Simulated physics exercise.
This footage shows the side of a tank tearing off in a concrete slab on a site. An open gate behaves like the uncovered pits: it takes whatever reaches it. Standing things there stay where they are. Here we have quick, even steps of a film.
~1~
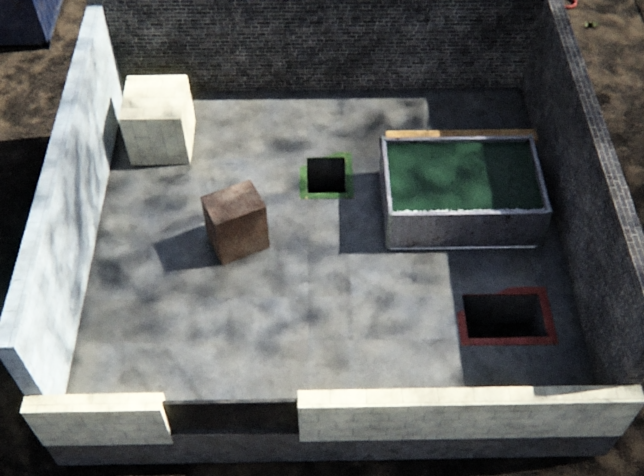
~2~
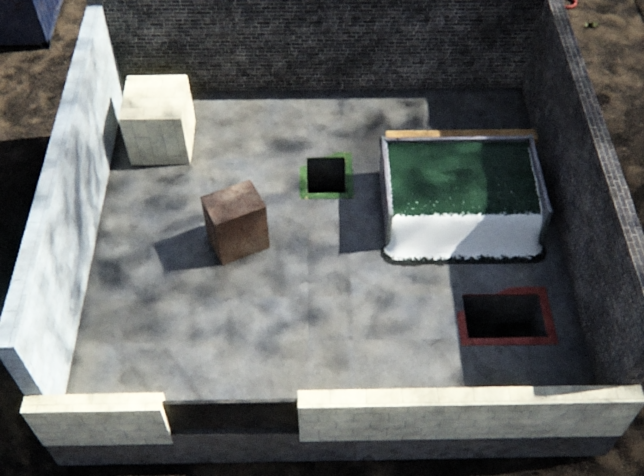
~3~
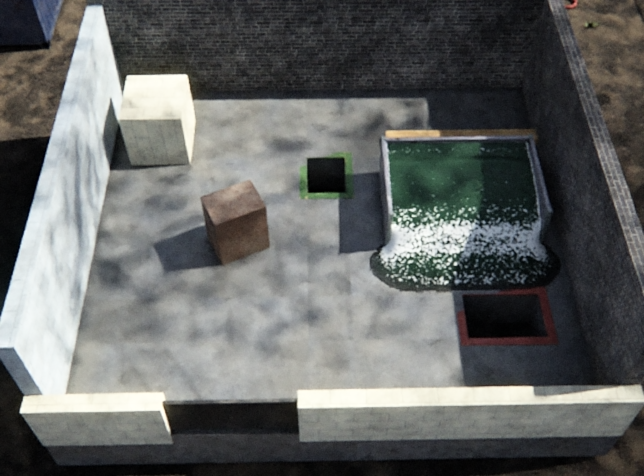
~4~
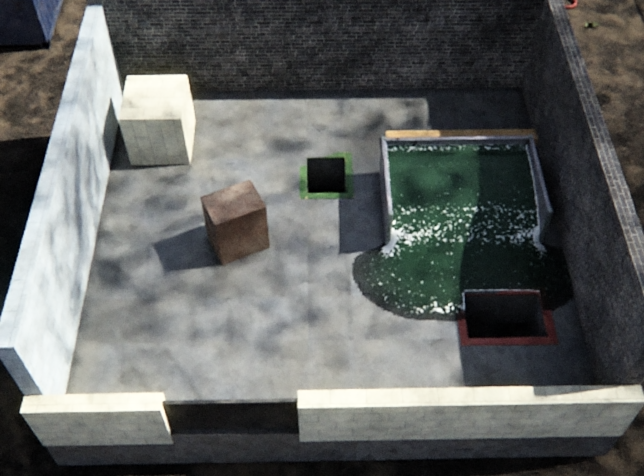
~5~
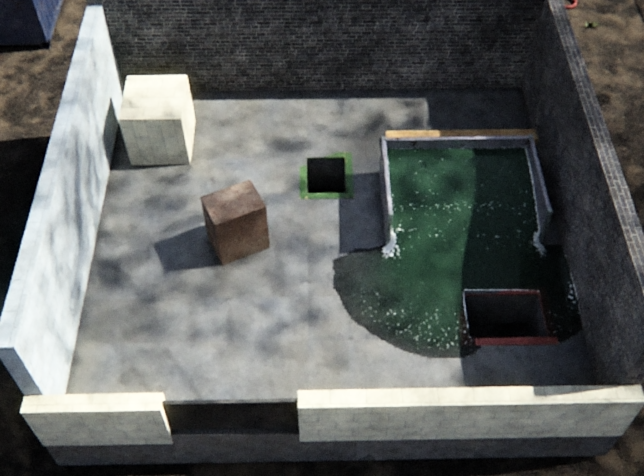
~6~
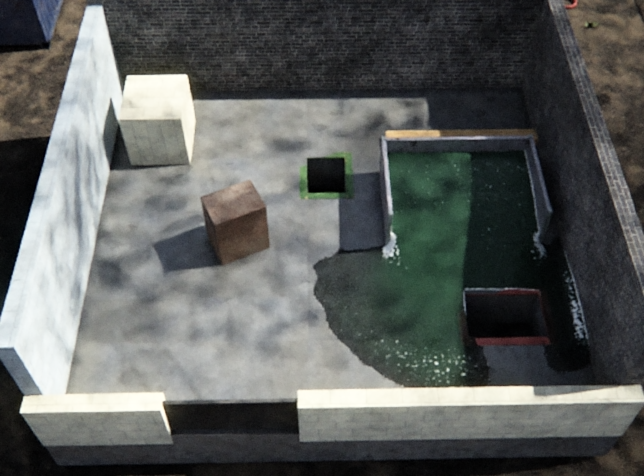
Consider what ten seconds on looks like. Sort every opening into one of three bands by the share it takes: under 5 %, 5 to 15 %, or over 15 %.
The gate takes under 5 %; the green pit takes under 5 %; the red pit takes over 15 %.
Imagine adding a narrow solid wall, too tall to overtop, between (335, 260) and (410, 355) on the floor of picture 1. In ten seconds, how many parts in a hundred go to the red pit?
Result, red pit: Some 75 percent of the total.
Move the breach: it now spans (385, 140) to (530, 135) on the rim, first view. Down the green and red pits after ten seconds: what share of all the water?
Approximately, green takes 14 % and red takes 4 %.
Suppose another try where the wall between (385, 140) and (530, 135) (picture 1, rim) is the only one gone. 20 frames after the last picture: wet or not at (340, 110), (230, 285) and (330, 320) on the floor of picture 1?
Note, points one to three: Reached and soaked / unreached / unreached.
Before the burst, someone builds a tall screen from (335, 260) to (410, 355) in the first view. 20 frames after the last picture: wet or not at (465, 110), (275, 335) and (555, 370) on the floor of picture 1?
The first location is not reached, the second is soaked through, and the third is soaked through.
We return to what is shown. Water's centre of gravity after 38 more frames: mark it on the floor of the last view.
Around pixel (321, 315) of the last picture.
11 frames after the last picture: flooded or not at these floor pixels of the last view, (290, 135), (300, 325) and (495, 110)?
One by one: Left dry / waterlogged / left dry.
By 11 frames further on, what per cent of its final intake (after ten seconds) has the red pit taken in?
50 %.
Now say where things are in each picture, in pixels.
The first frame shows still water in the tank at (463, 177).
In the second frame, water pours out at (465, 235) and has run to (384, 250).
In the third frame, water pours out at (464, 237) and has run to (378, 269).
In the fourth frame, the front is at (571, 289), out from the gap at (464, 237).
In the fifth frame, water pours out at (464, 238) and has run to (580, 323).
In the sixth frame, water pours out at (464, 238) and has run to a hidden place.
A moment on, water covers 25 % of the floor; the gate 0 %, the green pit 0 %, the red pit 22 %.
Next, water covers 30 % of the floor; the gate 0 %, the green pit 0 %, the red pit 33 %.
Then, water covers 40 % of the floor; the gate 0 %, the green pit 0 %, the red pit 46 %.
Later, water covers 55 % of the floor; the gate 0 %, the green pit 0 %, the red pit 58 %.
In the end, water covers 65 % of the floor; the gate 0 %, the green pit 0 %, the red pit 65 %.
